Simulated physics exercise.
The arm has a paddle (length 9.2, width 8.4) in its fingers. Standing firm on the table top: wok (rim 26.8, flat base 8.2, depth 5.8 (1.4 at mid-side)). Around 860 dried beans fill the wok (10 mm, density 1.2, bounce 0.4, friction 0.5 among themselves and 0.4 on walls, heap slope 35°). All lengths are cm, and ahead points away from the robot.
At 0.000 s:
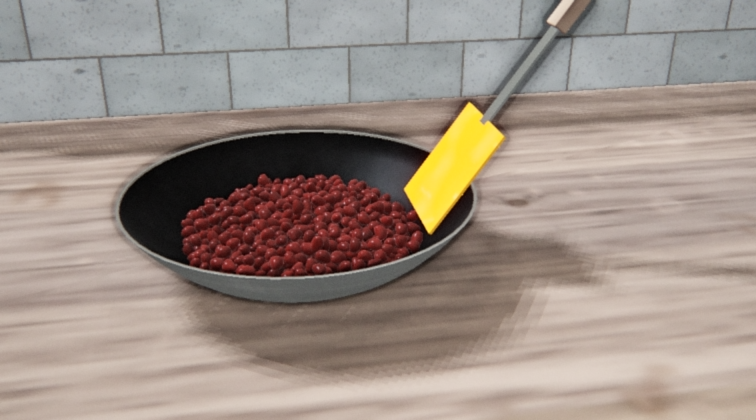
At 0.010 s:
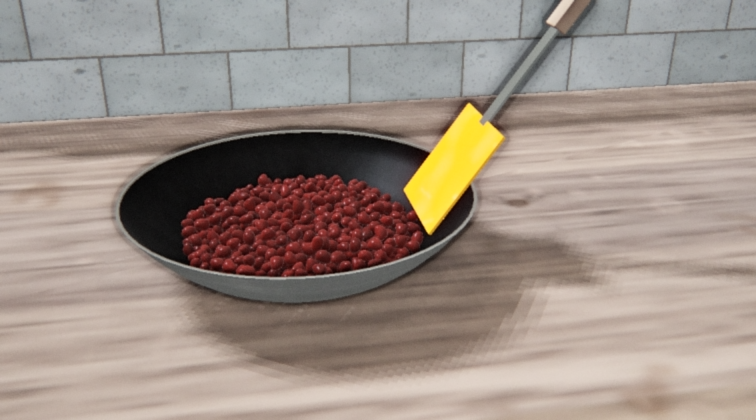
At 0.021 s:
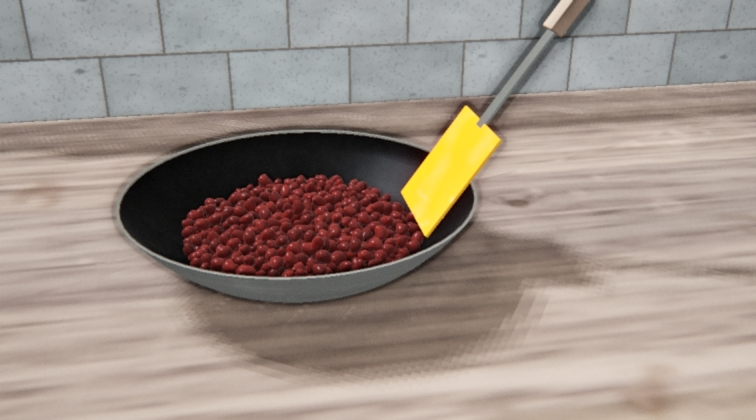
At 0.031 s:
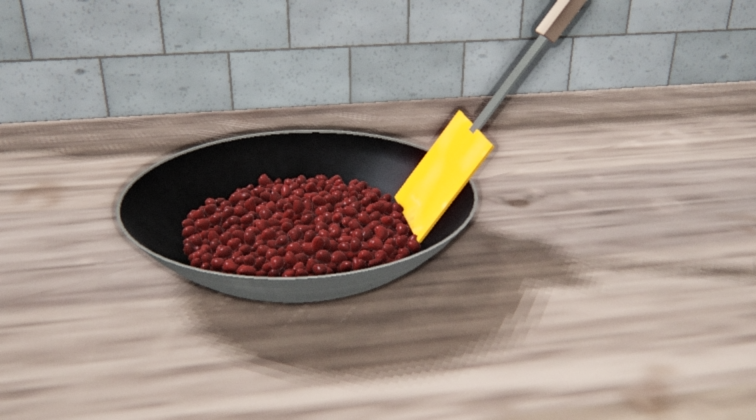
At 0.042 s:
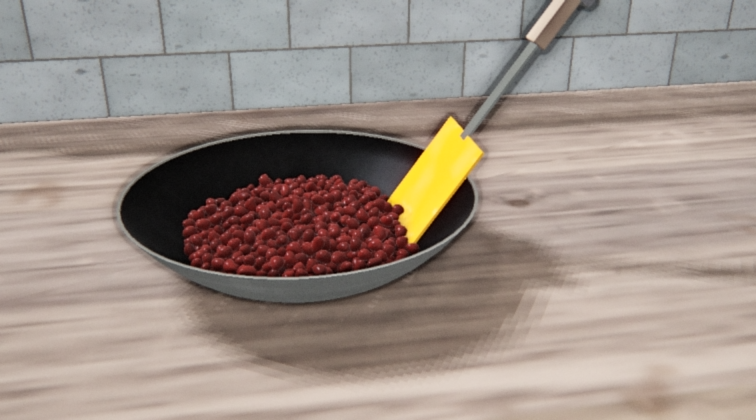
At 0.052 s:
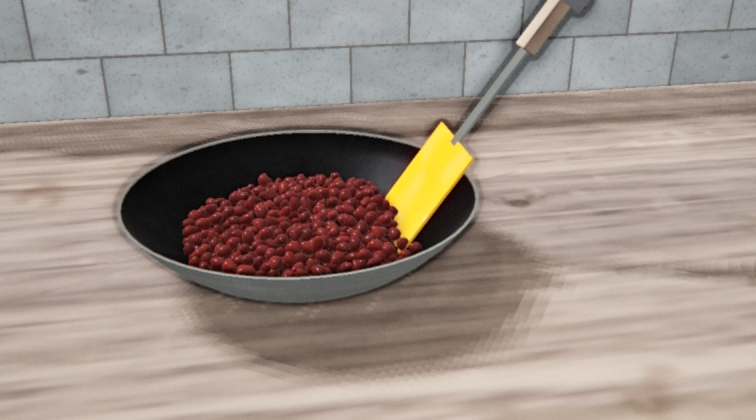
Yellow paddle easing down and left inside the right rim of a dark wok, its blade meeting heaped red beans.
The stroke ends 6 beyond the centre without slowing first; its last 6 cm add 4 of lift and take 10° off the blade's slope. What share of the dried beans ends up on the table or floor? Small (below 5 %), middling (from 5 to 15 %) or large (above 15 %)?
A middling share, from 5 to 15 %, ends on the table or floor.
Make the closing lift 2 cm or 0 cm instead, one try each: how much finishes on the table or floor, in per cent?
Some 10 and 10 per cent.
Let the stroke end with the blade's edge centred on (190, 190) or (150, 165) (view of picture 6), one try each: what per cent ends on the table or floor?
About 30 and 45 per cent.
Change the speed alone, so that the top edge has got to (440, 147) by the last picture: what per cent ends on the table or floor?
Some 30 per cent.
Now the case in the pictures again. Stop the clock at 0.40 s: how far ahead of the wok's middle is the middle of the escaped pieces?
About 16 cm.
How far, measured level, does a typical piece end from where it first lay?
About 5 cm.
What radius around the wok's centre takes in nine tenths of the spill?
Some 30 cm.
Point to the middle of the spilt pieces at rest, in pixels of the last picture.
Around (52, 267).
After 0.11 s, sloping 54°, highest piece 6 above the table; 859 in the wok.
After 0.17 s, sloping 50°, highest piece 9 above the table; 858 in the wok, 1 on the blade or in flight.
After 0.40 s, sloping 44°, highest piece 8 above the table; 782 in the wok, 45 on the table or floor, 32 on the blade or in flight.
After 1.45 s, sloping 44°, highest piece 8 above the table; 775 in the wok, 84 on the table or floor.
In the end, 775 in the wok, 84 on the table or floor. That is 10 % on the table or floor.
